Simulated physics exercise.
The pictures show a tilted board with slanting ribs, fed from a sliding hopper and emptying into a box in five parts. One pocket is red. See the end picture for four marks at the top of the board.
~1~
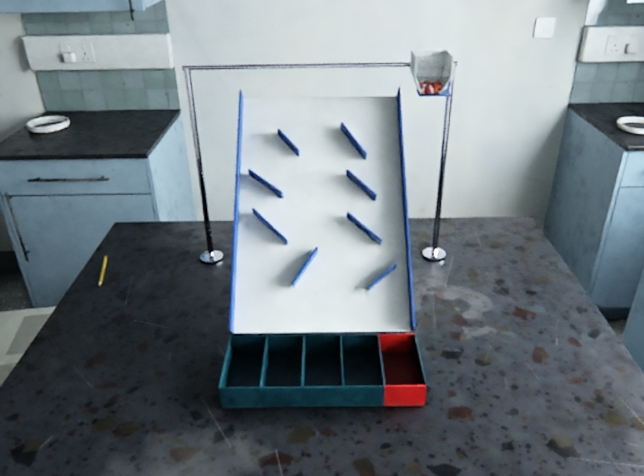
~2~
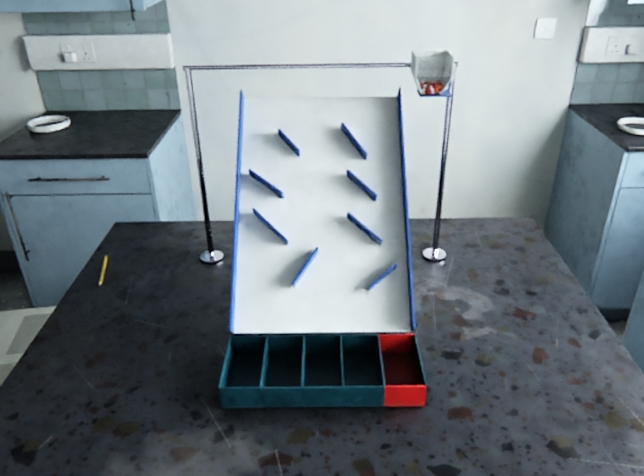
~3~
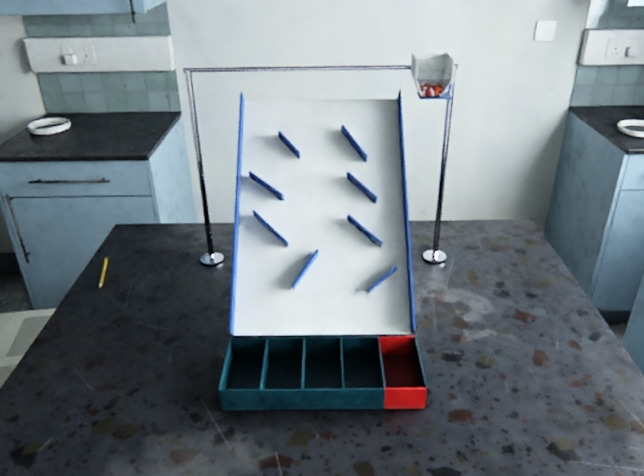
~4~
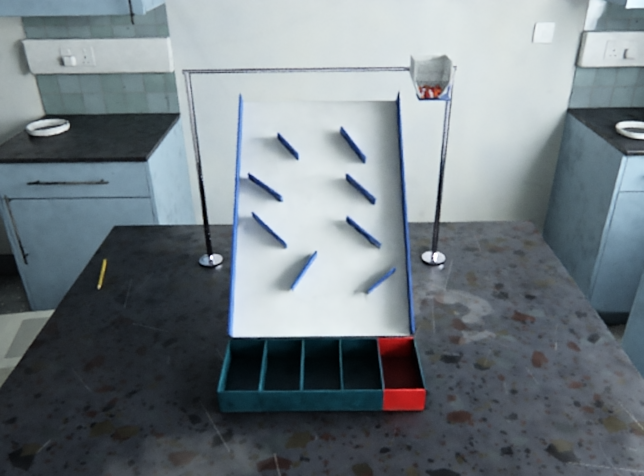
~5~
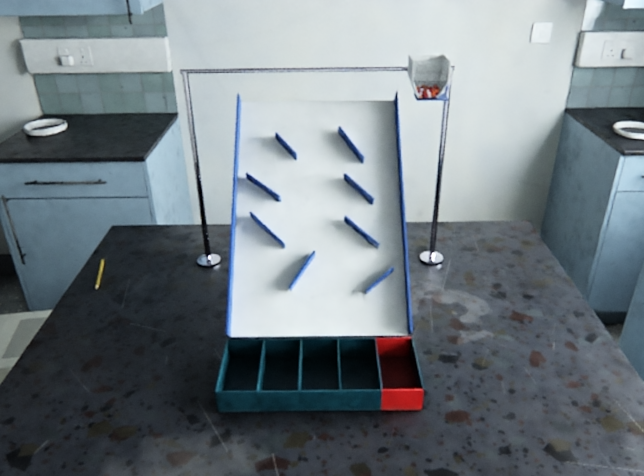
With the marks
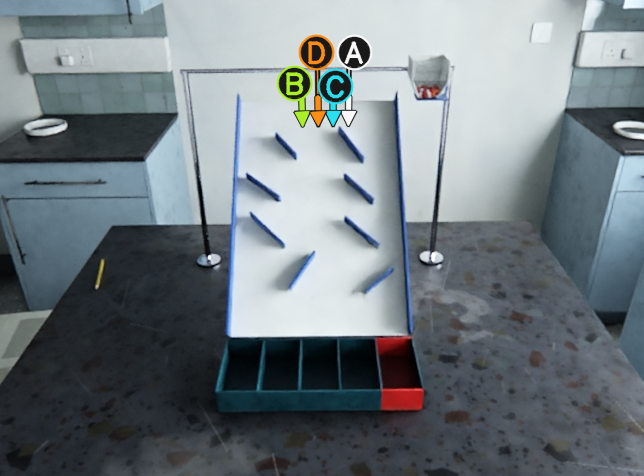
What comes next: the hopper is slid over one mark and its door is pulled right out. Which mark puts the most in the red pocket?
A is best.
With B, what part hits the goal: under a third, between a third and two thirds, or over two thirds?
Mark B gives under a third.
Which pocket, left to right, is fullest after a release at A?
The fifth from the left.
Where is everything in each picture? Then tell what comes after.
Hopper at (430, 85), round plastic beads, door shut, in the first frame.
Ribs (279, 129) to (299, 150), (342, 123) to (367, 155), (249, 169) to (283, 193), in the second frame.
Ribs (348, 172) to (377, 198), (253, 211) to (287, 242), (348, 215) to (382, 243), in the third frame.
Ribs (292, 288) to (316, 251), (368, 291) to (395, 268), in the fourth frame.
Red pocket at (402, 398), number 5 of 5 from the left, in the fifth frame.
On the marked copy, mark A meets the board at (348, 120); mark B meets the board at (302, 121); mark C meets the board at (333, 120); mark D meets the board at (318, 120).
Choosing A, about a third in the red pocket, about a third in other pockets, about a quarter outside the box.
Choosing B, a small part in the red pocket, most in other pockets, a small part outside the box.
Choosing C, a small part in the red pocket, about two thirds in other pockets, about a quarter outside the box.
Choosing D, a small part in the red pocket, most in other pockets, a small part outside the box.
